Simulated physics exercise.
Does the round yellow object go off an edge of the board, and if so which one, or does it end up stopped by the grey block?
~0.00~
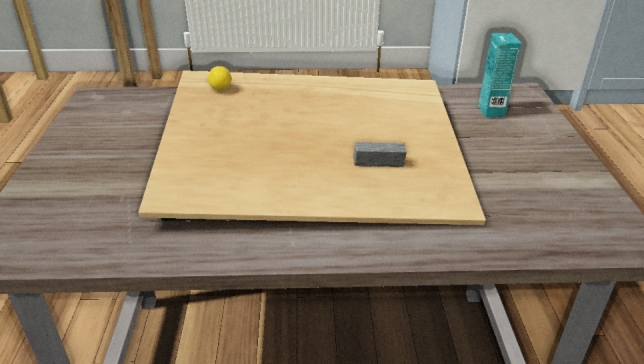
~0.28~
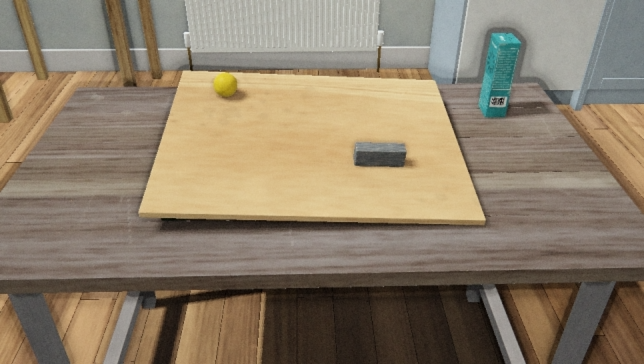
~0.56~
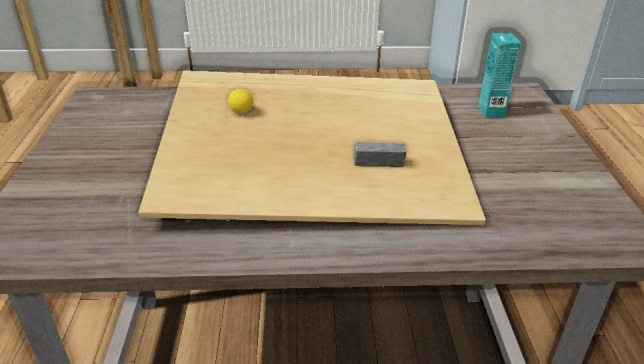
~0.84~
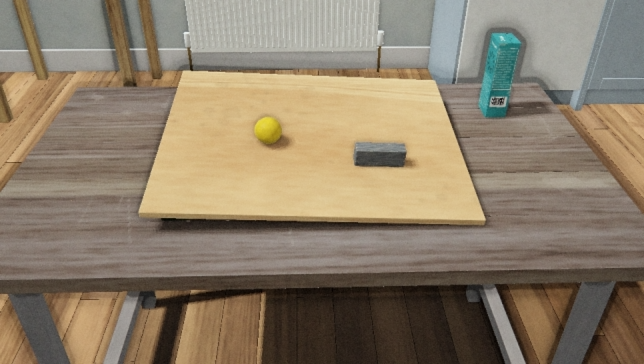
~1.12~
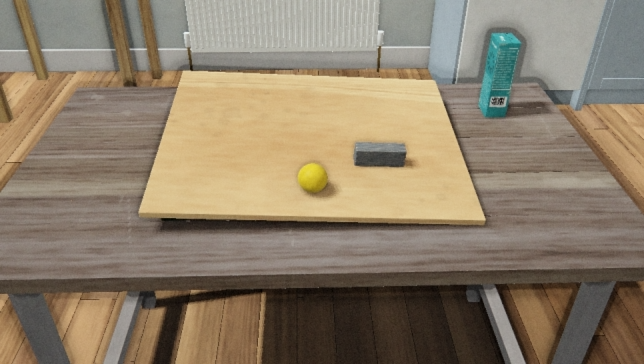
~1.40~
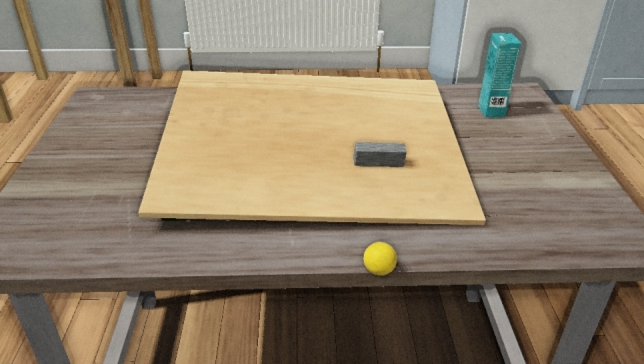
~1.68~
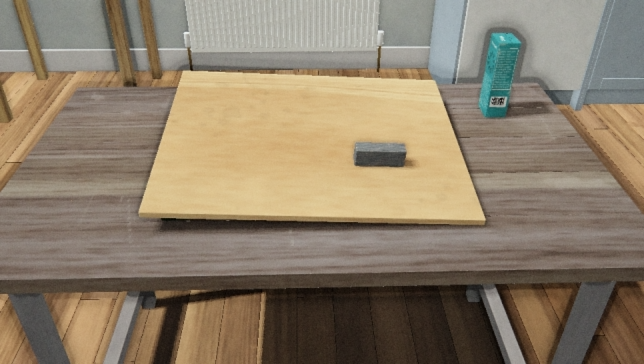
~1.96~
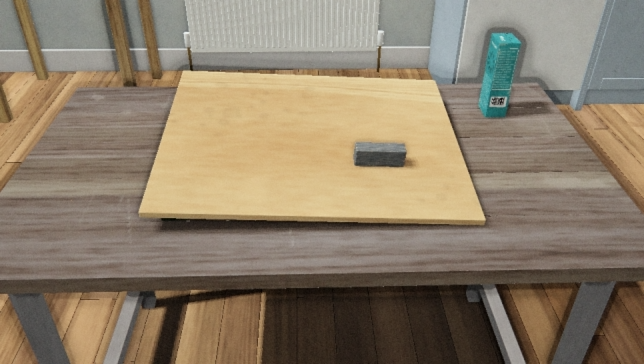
It goes off the near edge of the board, passing to the left of the grey block on the way.
The clip opens on a tilted wooden board lying on a table, with a small round yellow object near its far left corner, a dark grey block on its right side and a turquoise carton standing behind to the right. The yellow object starts moving slowly toward the viewer and to the right. It picks up speed across the middle of the board and passes to the left of the block without touching it. It then goes over the near edge and drops out of view, leaving the board, block and carton in place.
